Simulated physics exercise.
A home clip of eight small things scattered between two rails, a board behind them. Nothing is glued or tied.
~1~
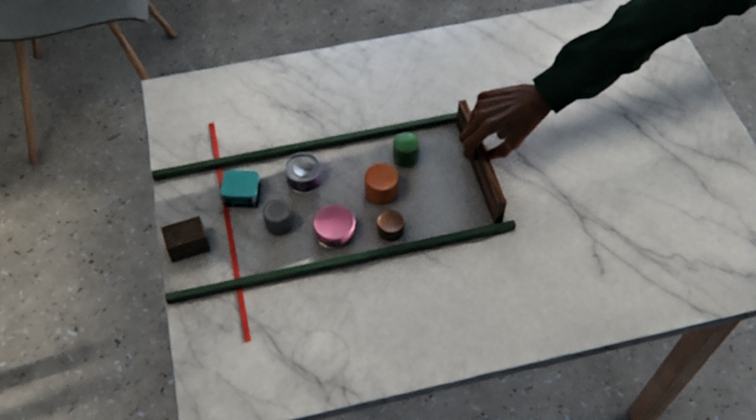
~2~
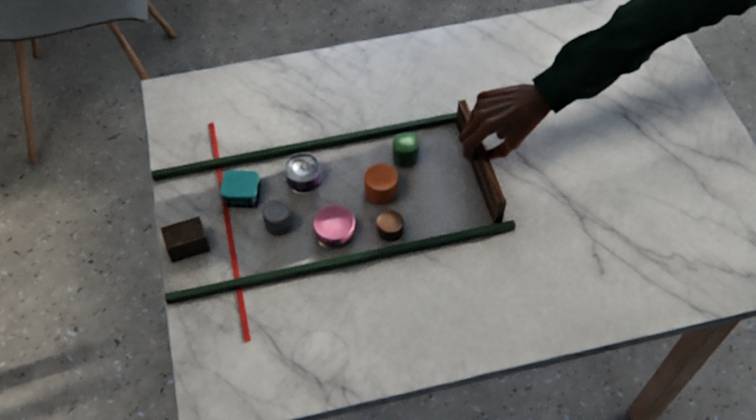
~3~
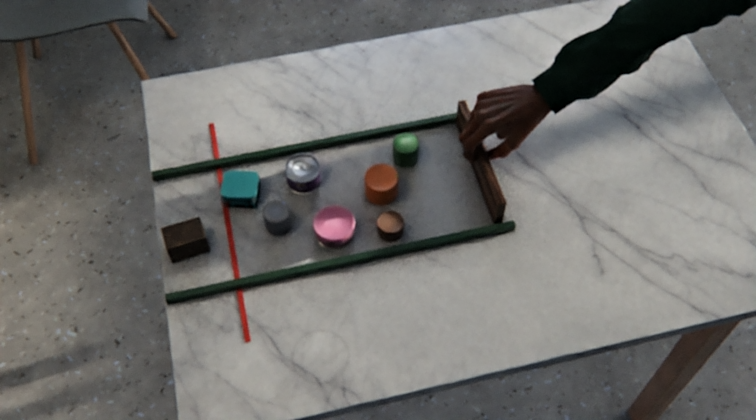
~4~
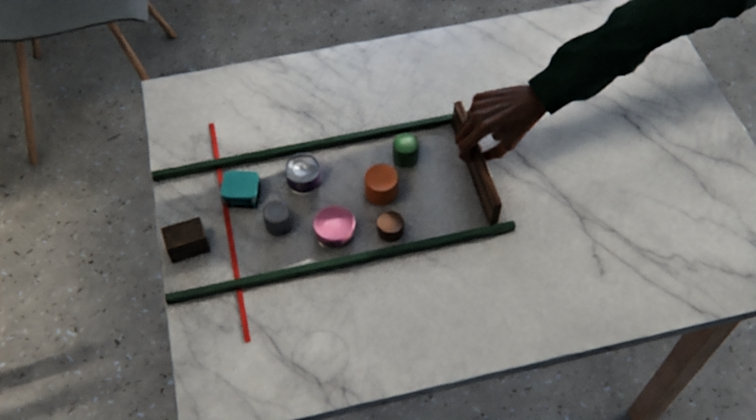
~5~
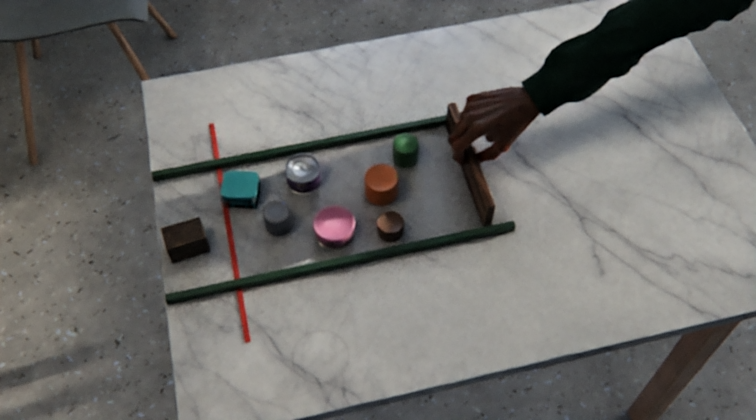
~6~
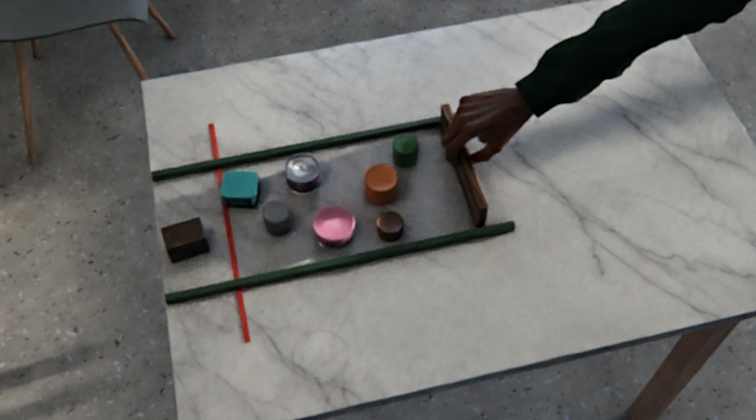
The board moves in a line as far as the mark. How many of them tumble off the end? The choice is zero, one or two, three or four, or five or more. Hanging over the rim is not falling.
In the end the number that fall off is one or two.
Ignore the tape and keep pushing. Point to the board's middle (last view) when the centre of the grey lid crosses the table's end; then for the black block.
Near (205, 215) and (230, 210).
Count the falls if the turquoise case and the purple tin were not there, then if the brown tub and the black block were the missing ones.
Fallen: 0, and 1 in the other try.
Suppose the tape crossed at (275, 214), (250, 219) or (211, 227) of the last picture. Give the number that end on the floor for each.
It would be 0, 0 and 2.
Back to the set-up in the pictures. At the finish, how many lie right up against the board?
That makes 3.
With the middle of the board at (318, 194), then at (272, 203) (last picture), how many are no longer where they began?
The counts are 7 and 7.
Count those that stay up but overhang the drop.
The number is 1.
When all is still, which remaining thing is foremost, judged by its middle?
The black block ends nearest.
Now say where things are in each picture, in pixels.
In the first frame, black block (186, 239); turquoise case (241, 189); grey lid (278, 217); board (480, 161); tape (228, 223).
In the second frame, turquoise case (241, 189); pink tin (334, 227).
In the third frame, grey lid (278, 218); green lid (405, 150).
In the fourth frame, black block (186, 240); orange lid (382, 185).
In the fifth frame, turquoise case (241, 190); purple tin (303, 174).
In the sixth frame, black block (186, 240); turquoise case (241, 190); grey lid (277, 218); board (462, 165); tape (228, 223).
Soon after, none off yet; black block at rest near (186, 240); turquoise case at rest near (241, 190); grey lid at rest near (277, 218).
After that, none off yet; black block at rest near (186, 240); turquoise case displaced a little near (222, 195); grey lid displaced about its own width near (249, 212).
In the end, the number that fall off is one or two; gone, turquoise case.
